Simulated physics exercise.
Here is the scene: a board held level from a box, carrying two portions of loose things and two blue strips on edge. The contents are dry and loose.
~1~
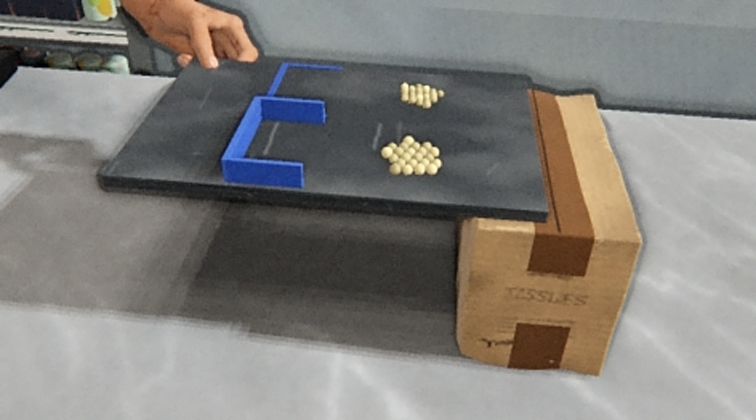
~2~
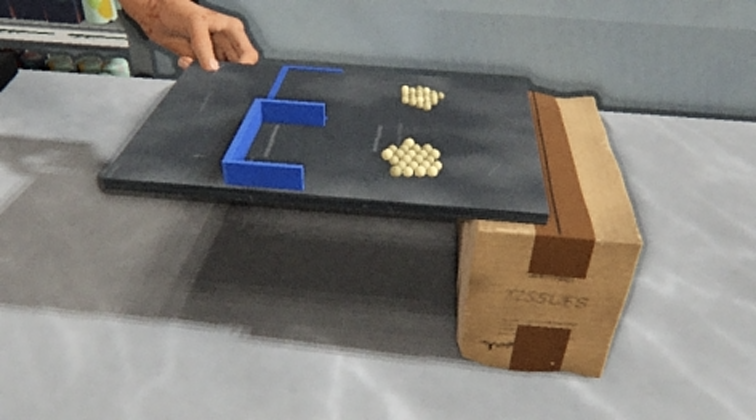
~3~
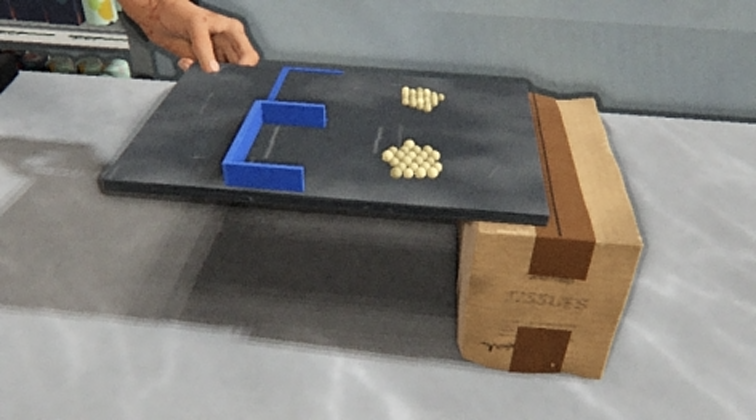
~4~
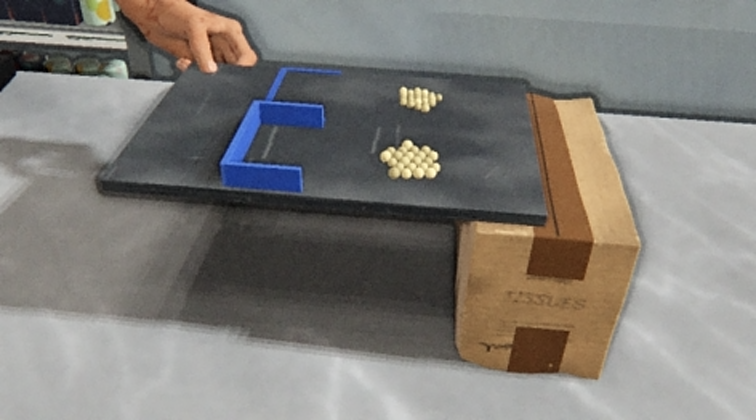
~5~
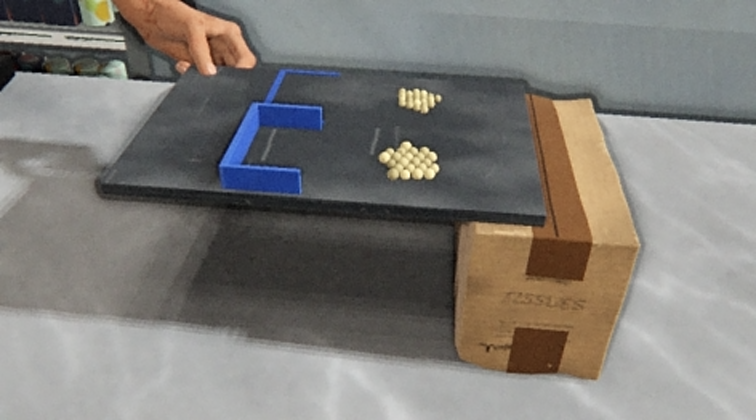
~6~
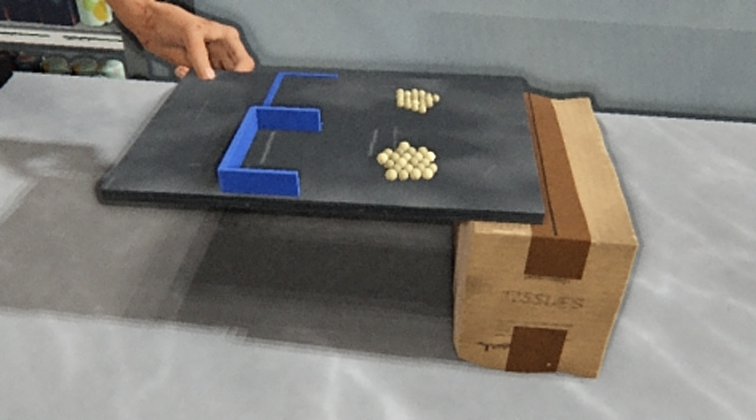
A hand at the upper left holds one end of a dark board above a pale grey surface, seen from slightly above and to the side. The board's right end rests on a brown cardboard tissue box, and on top sit two blue angled strips at left and two clusters of small cream beads at right. The held end lowers very slightly, while the clusters stay in place.
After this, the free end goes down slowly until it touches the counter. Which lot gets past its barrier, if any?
The near lot does not cross, the far lot crosses.
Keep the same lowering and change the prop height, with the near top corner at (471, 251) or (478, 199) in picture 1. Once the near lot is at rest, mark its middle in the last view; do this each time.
(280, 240), then (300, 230).
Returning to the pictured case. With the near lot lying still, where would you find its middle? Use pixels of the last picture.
I'd say it's centred close to (286, 238).
Then, 0.85 s later than the last frame, board sloping at 17°; near lot has reached its bar; far lot roughly a quarter past its bar.
Then, 1.60 s later than the last frame, board sloping at 30°; near lot has reached its bar; far lot every one past its bar.
Then, 2.24 s later than the last frame, board resting at 32°; near lot has reached its bar; far lot every one past its bar.
When it is over, board resting at 32°; near lot gathered behind its bar; far lot every one past its bar.
